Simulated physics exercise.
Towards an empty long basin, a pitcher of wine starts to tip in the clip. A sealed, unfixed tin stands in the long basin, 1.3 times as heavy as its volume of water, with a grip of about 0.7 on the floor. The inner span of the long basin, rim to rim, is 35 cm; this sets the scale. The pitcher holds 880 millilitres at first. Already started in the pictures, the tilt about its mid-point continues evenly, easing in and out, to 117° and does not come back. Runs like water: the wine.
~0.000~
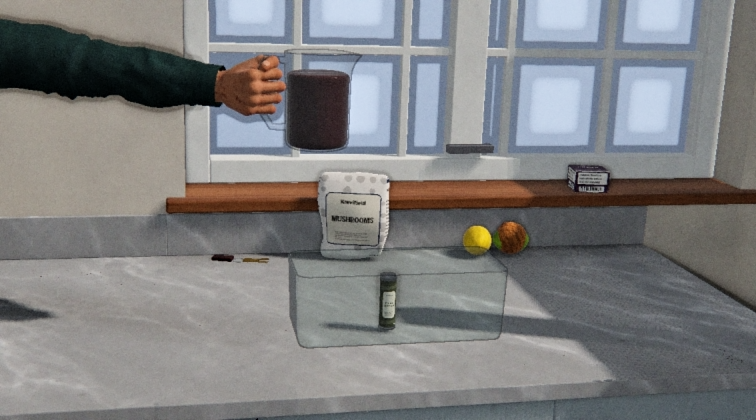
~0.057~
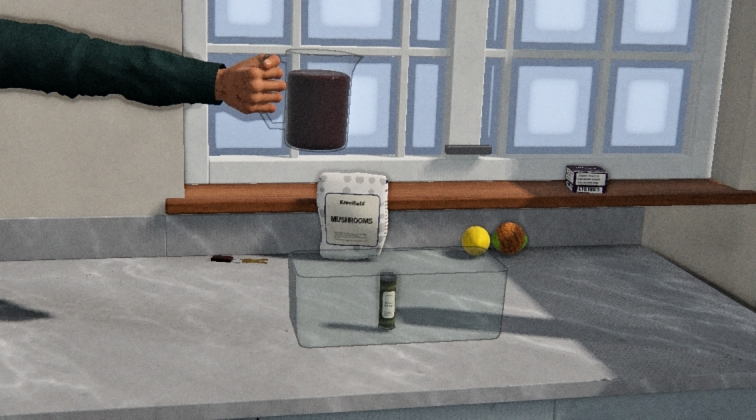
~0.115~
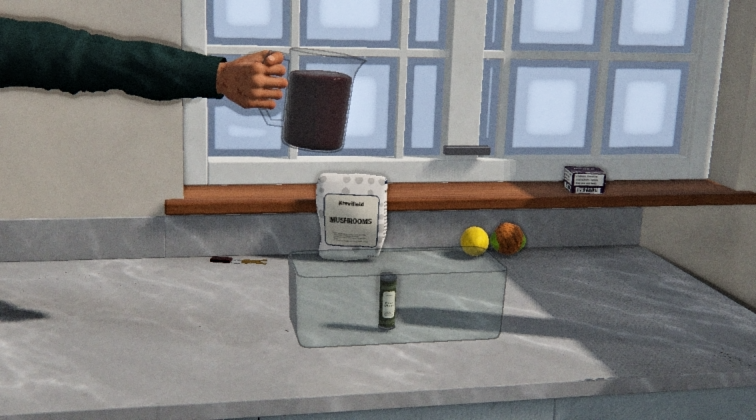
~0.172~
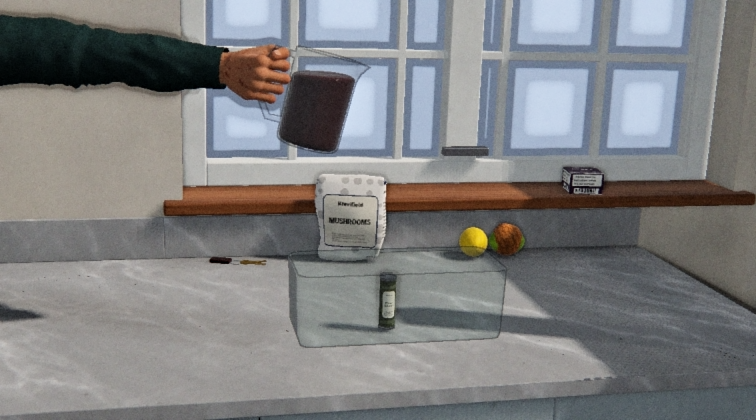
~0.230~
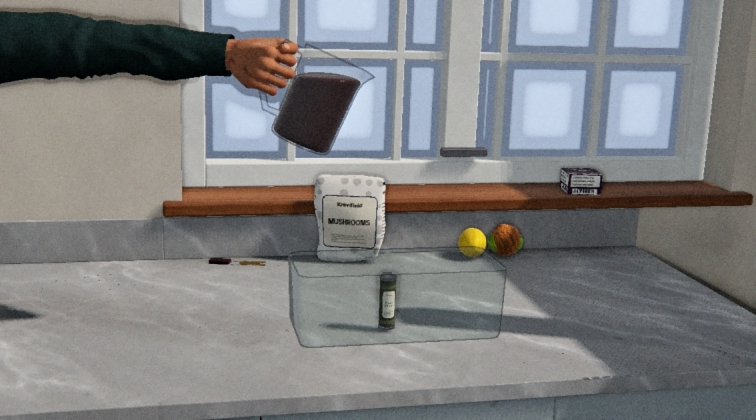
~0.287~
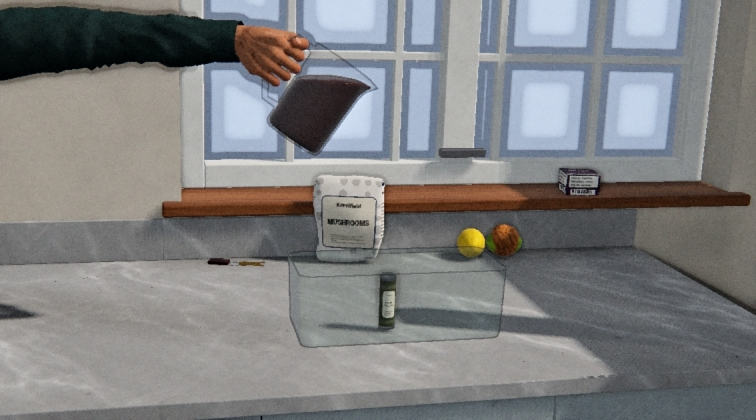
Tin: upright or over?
It is left on its base.
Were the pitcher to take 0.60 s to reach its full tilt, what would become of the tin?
The tin remains upright.
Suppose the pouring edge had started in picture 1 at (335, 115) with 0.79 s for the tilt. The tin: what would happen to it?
After that, the tin overturns.
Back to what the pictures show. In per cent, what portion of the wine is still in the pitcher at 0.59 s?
Roughly 66 percent.
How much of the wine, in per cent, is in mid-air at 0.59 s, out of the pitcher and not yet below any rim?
Close to 30 in a hundred.
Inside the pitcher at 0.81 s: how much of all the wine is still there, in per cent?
About 14 per cent.
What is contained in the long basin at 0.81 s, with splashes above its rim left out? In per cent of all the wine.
Value: Approx. 50 %.
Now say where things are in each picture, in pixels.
It leans 0°; its right rim is at (362, 54); the wine meets the walls at (286, 73) and (348, 74); the long basin's rim runs from (293, 265) to (497, 259); the tin's top is at (389, 279), in the first frame.
It leans 2°; its right rim is at (363, 55); the wine meets the walls at (287, 72) and (349, 75), in the second frame.
It leans 6°; its right rim is at (367, 60); the wine meets the walls at (290, 72) and (351, 76), in the third frame.
It leans 13°; its right rim is at (371, 66); the wine meets the walls at (291, 75) and (355, 77), in the fourth frame.
It leans 23°; its right rim is at (375, 76); the wine meets the walls at (288, 90) and (360, 79), in the fifth frame.
It leans 34°; its right rim is at (378, 88); the wine meets the walls at (284, 95) and (368, 83), in the sixth frame.
By 0.59 s the tilt is 99° and 66 per cent is still to pour; the tin stands where it began.
By 0.81 s the tilt is 117° and 14 per cent is still to pour; the tin stands where it began.
By 1.04 s the tilt is 117° and 0 per cent is still to pour; the tin stands where it began.
By 1.29 s the tilt is 117° and 0 per cent is still to pour; the tin stands where it began.
At rest the tin stands where it began.
